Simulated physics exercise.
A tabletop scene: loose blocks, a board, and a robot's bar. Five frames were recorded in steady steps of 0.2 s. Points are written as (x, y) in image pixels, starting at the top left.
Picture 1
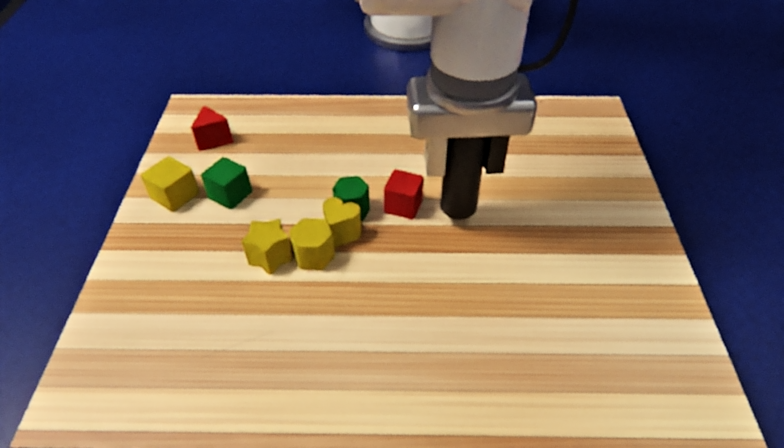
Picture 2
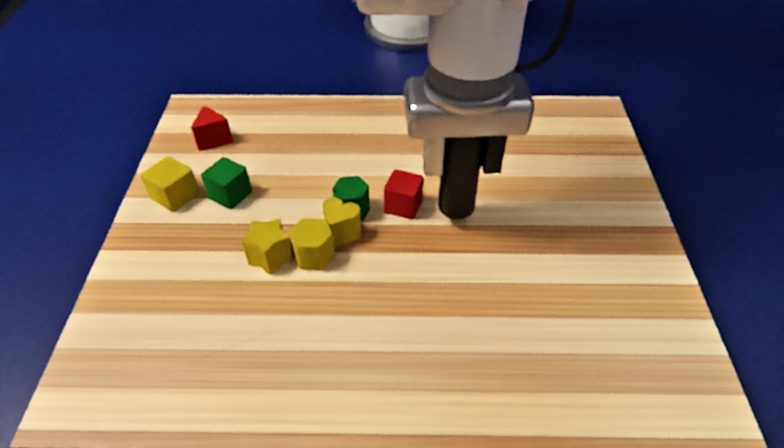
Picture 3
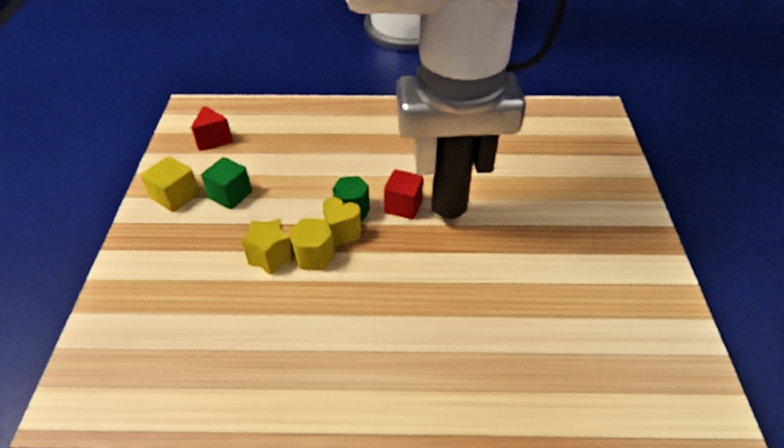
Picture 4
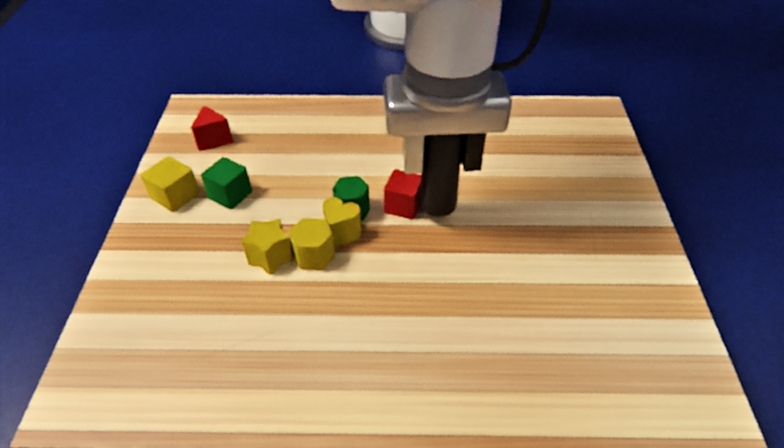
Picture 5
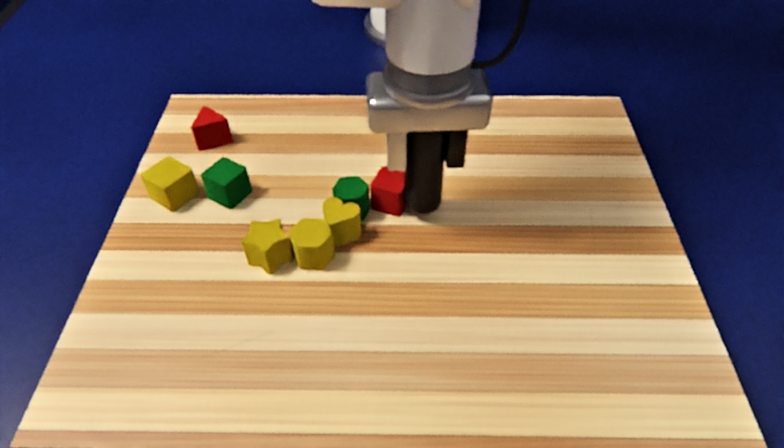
A robot arm with a dark bar reaches down from the top over a striped wooden board on a blue surface, seen from above and in front. A red triangle and yellow and green cubes sit at left, with yellow blocks, a green block and a red cube nearer the middle. The bar slides left and nudges the red cube slightly toward the green block, while the other blocks and camera stay still.
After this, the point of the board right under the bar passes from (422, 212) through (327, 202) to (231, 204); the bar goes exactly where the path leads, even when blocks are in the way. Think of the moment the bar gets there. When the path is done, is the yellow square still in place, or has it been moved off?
The yellow square moves.
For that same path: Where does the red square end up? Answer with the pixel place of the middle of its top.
By then it is at (340, 156).
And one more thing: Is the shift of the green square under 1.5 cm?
Final answer: No.
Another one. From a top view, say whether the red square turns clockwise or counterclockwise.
Rotation: Clockwise.
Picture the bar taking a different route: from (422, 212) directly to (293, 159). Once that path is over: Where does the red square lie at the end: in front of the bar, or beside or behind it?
It is still ahead of the bar.
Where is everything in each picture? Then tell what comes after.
In the first frame, lower end of the bar (459, 207), tops of blocks, yellow square (166, 171), green square (223, 170), green six-sided block (351, 187), red square (404, 182).
In the second frame, bar (456, 206), blocks as before.
In the third frame, bar (450, 206), blocks as before.
In the fourth frame, bar (438, 204), blocks as before.
In the fifth frame, bar (423, 201), yellow square (166, 171), green square (223, 170), green six-sided block (351, 187), red square (391, 179).
The first path, step by step. One third of the way, bar (357, 194); green six-sided block (320, 186), turned 50° anticlockwise; red square (345, 160), turned 50° clockwise.
Two thirds of the way, bar (293, 190); green six-sided block (264, 195); red square (340, 156), turned 70° clockwise.
At the end, bar (228, 194); yellow square (156, 170), turned 20° anticlockwise; green square (200, 166); green six-sided block (247, 203), turned 175° anticlockwise; red square (340, 156), turned 70° clockwise.
